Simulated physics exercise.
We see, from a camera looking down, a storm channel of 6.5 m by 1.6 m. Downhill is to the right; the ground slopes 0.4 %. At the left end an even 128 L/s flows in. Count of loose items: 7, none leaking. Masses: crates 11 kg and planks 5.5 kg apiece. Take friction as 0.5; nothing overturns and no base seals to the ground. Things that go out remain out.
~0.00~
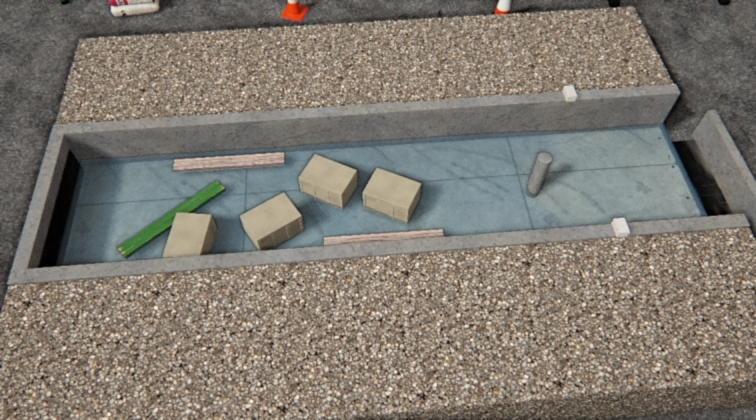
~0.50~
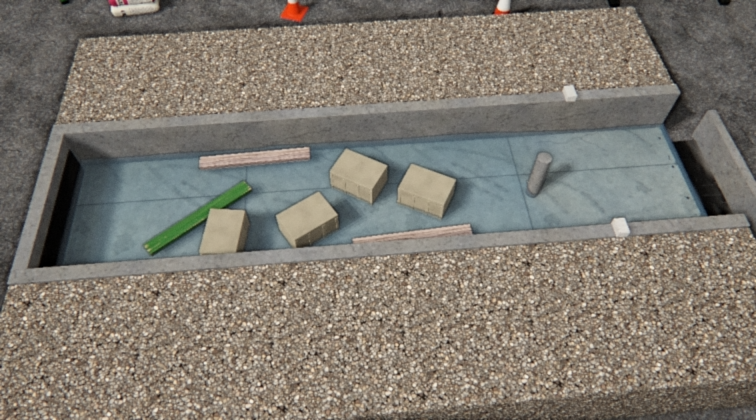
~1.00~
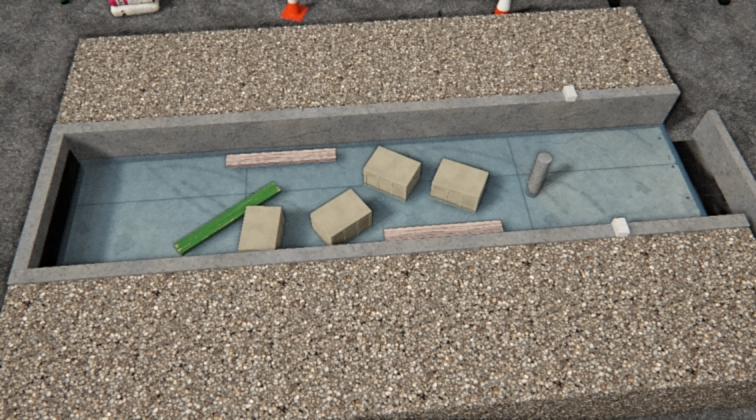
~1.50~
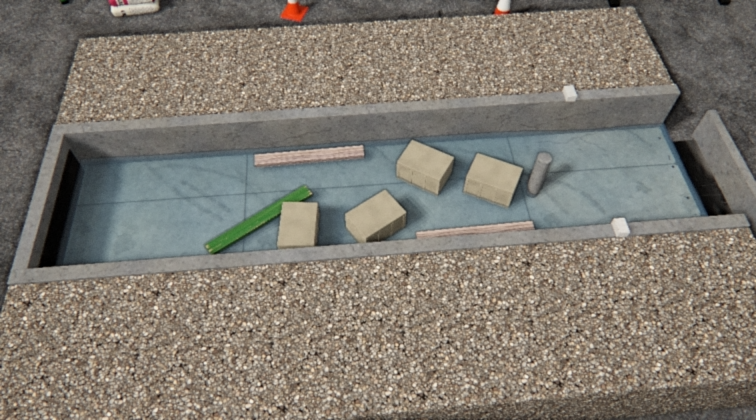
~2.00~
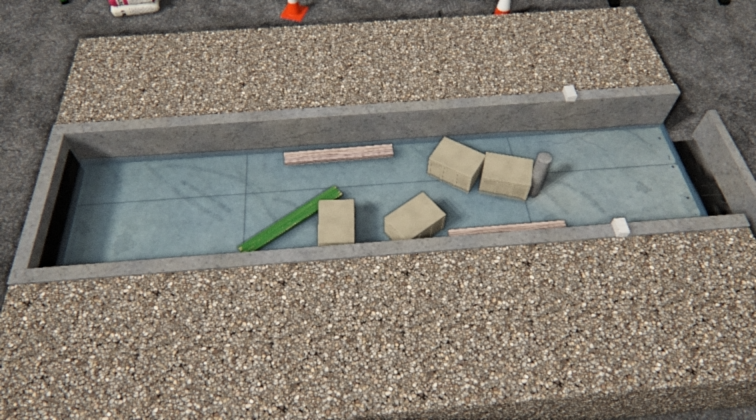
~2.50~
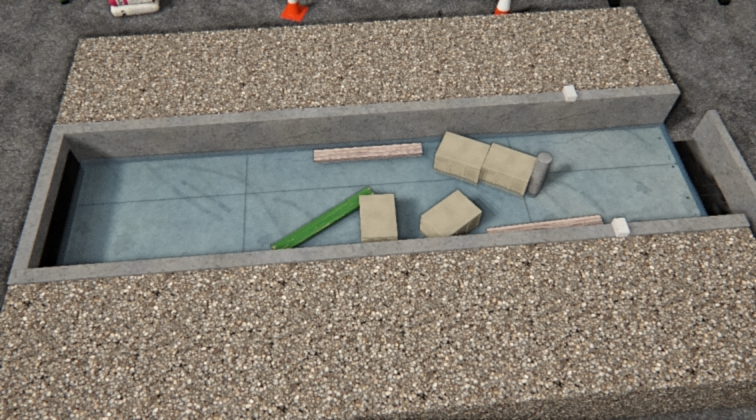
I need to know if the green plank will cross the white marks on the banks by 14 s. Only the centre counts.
The green plank clears the marks.
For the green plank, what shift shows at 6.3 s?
Shift: About 450 cm.
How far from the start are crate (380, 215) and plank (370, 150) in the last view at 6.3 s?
The first one: Washed out. The second one: 300 cm.
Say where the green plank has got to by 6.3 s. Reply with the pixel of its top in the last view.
(620, 215), give or take.
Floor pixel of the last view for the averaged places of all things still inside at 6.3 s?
It works out to somewhere near (559, 186) on the floor.
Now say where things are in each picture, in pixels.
In the first frame, the green plank at (173, 217), afloat; 12 cm deep round most things; 0 of 7 have shifted.
In the second frame, the green plank at (199, 216), afloat, 27 cm from its start; 12 cm deep round most things; 7 of 7 have shifted.
In the third frame, the green plank at (229, 216), afloat, 57 cm from its start; about 1120 L in view; 7 of 7 have shifted.
In the fourth frame, the green plank at (260, 218), afloat, 90 cm from its start; 12 cm deep round most things; 7 of 7 have shifted.
In the fifth frame, the green plank at (292, 220) floats, 122 cm from its start; about 1110 L in view; 7 of 7 have shifted.
In the sixth frame, the green plank at (325, 220) floats, 156 cm from its start; 12 cm deep round most things; 7 of 7 have shifted.
After 3.5 s the green plank is near (395, 218), 2.3 m from its start, afloat; 1 of 7 are over the mark; 7 afloat.
After 6.3 s the green plank is near (620, 215), 4.6 m from its start, afloat; 6 of 7 are over the mark; 2 afloat.
After 10.0 s the green plank has gone out; 7 of 7 are over the mark; 0 afloat.
After 14.0 s the green plank has gone out; 7 of 7 are over the mark; 0 afloat.
